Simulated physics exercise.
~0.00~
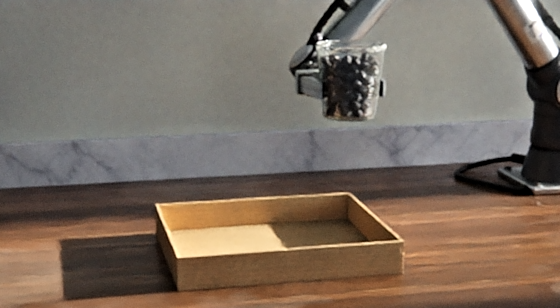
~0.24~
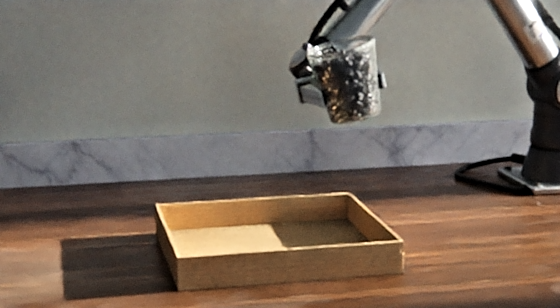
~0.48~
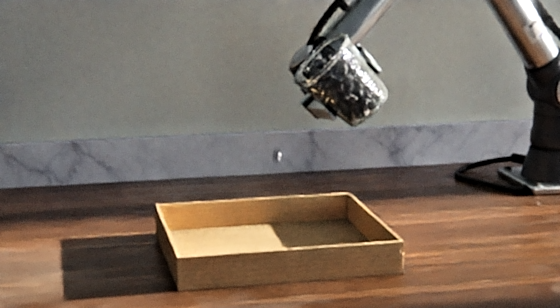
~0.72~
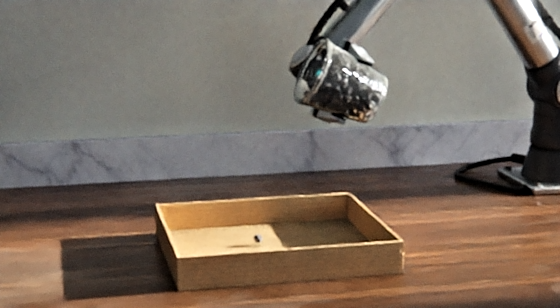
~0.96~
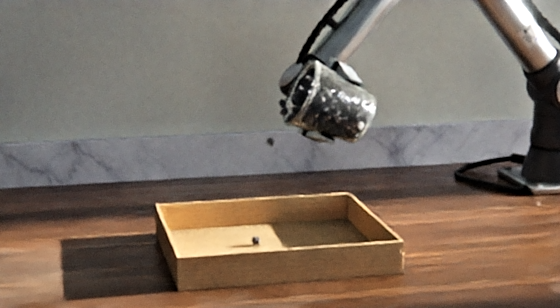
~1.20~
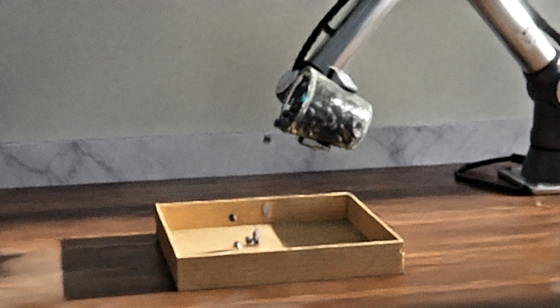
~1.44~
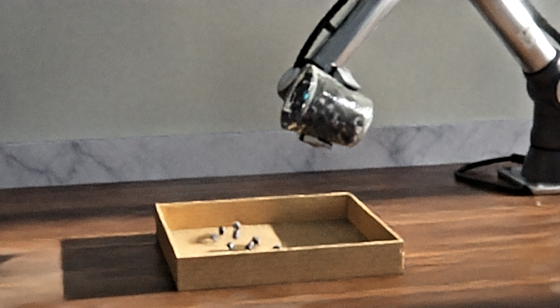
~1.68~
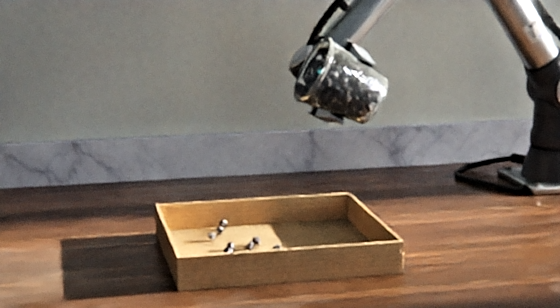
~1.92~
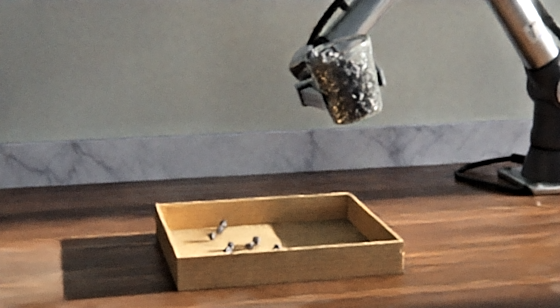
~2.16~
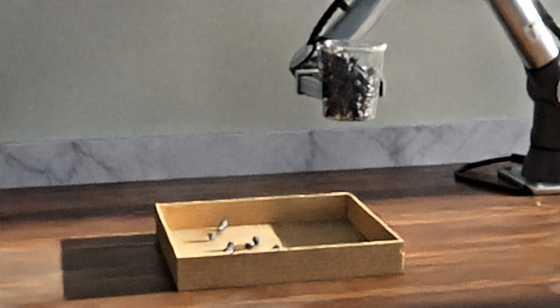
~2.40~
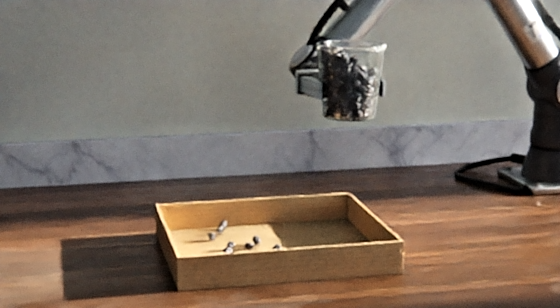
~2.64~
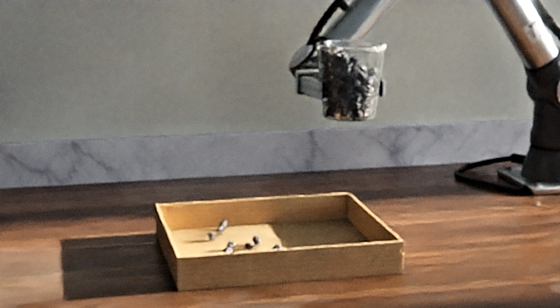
A metallic robot arm reaching in from the upper right holds a clear cup full of small dark pebbles above a shallow, light wooden tray on a brown wooden table. The fixed view faces a plain grey wall with a pale marble strip along its base. The arm tips the cup toward the left, and first one pebble, then several more drop into the tray. The cup dips lower and shifts slightly left before the arm lifts it back and turns it upright. It ends still nearly full, held motionless above a few scattered pebbles in the tray.
